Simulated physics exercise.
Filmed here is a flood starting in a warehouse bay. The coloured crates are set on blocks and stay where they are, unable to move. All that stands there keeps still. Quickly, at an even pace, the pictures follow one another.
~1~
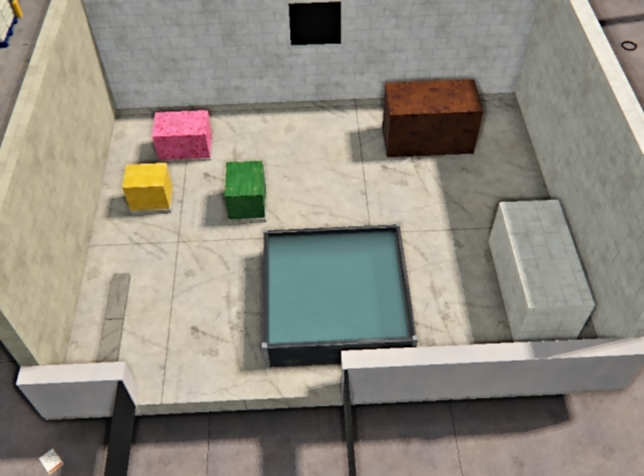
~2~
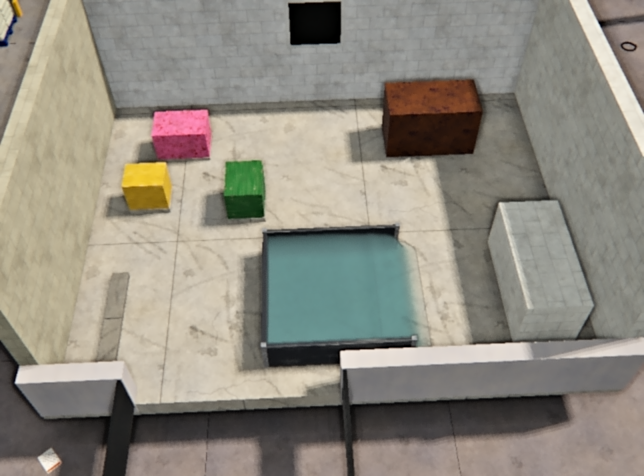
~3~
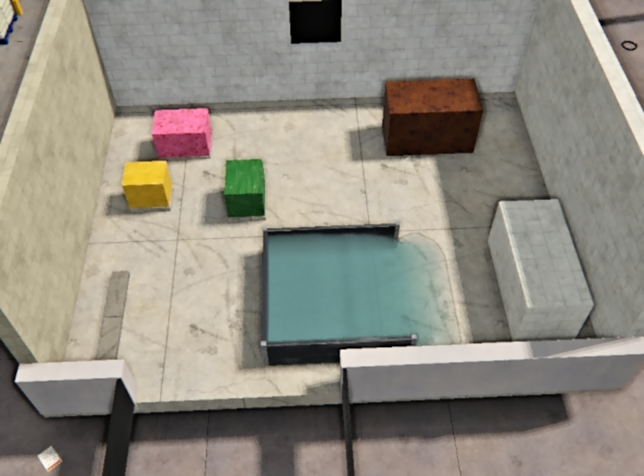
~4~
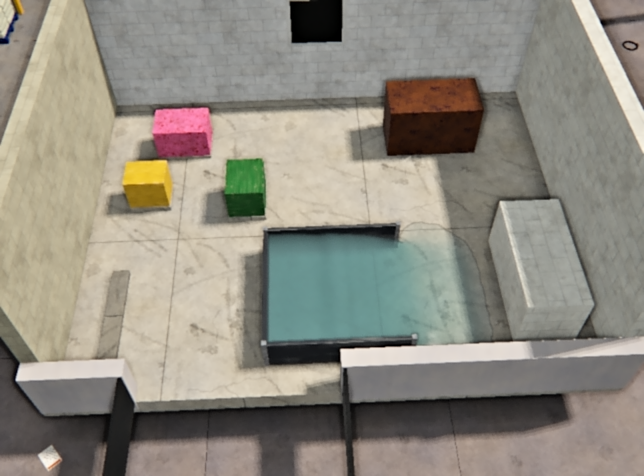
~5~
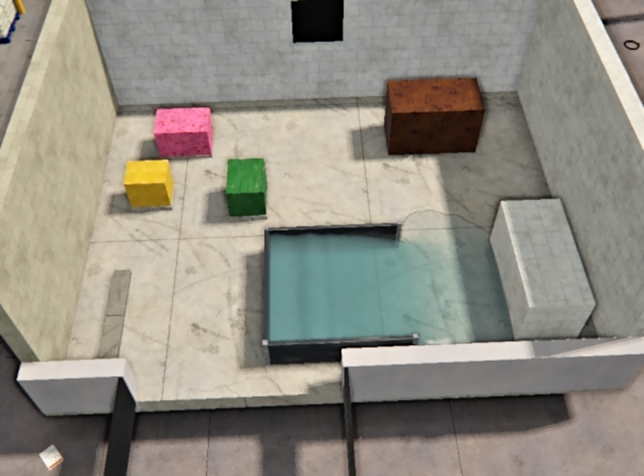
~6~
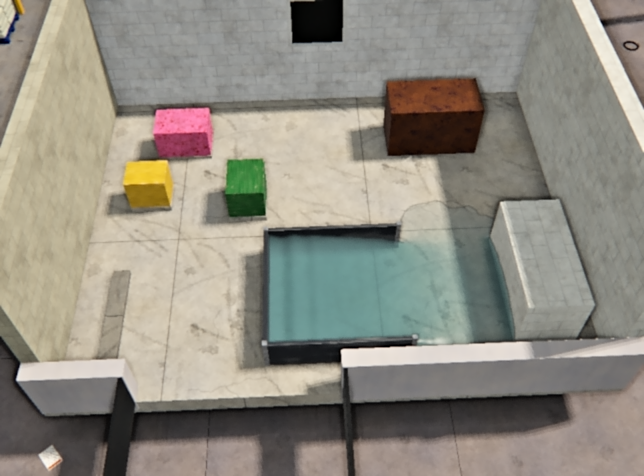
At first, still blue-green water fills an open tank in a walled bay, with pink, yellow, green, brown and pale grey blocks standing around it. Then the tank's right side is open and water pours out, spreading rightward across the floor to the pale block, while the blocks stay still.
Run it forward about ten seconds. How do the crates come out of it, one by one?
One by one: The yellow crate comes out dry; the pink crate comes out wet; the green crate comes out dry.
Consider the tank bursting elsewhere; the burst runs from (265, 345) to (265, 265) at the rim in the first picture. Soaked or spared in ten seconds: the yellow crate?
The yellow crate gets flooded.
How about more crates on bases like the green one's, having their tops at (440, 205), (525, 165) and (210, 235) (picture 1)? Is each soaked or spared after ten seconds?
Well, the first one goes wet, the second goes wet, and the third is never reached.
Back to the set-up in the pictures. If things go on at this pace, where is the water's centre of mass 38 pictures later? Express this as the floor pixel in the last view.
I'd put it at around (406, 216).
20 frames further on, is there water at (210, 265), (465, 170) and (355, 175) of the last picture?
Point one left clear, point two sodden, point three sodden.
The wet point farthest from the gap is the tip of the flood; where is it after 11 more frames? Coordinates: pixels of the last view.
My guess would be about (510, 128).
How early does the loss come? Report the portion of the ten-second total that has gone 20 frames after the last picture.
Near 5 in a hundred, I reckon.
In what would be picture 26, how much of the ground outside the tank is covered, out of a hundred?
Share estimate: About 35 per cent.
A moment on, water covers 15 % of the floor; the yellow crate not reached, the pink crate not reached, the green crate not reached.
Next, water covers 25 % of the floor; the yellow crate not reached, the pink crate not reached, the green crate not reached.
Then, water covers 35 % of the floor; the yellow crate not reached, the pink crate not reached, the green crate not reached.
Later, water covers 60 % of the floor; the yellow crate water round its plinth, the pink crate water round its plinth, the green crate water round its plinth.
In the end, water covers 80 % of the floor; the yellow crate stayed above the water, the pink crate was topped, the green crate stayed above the water.
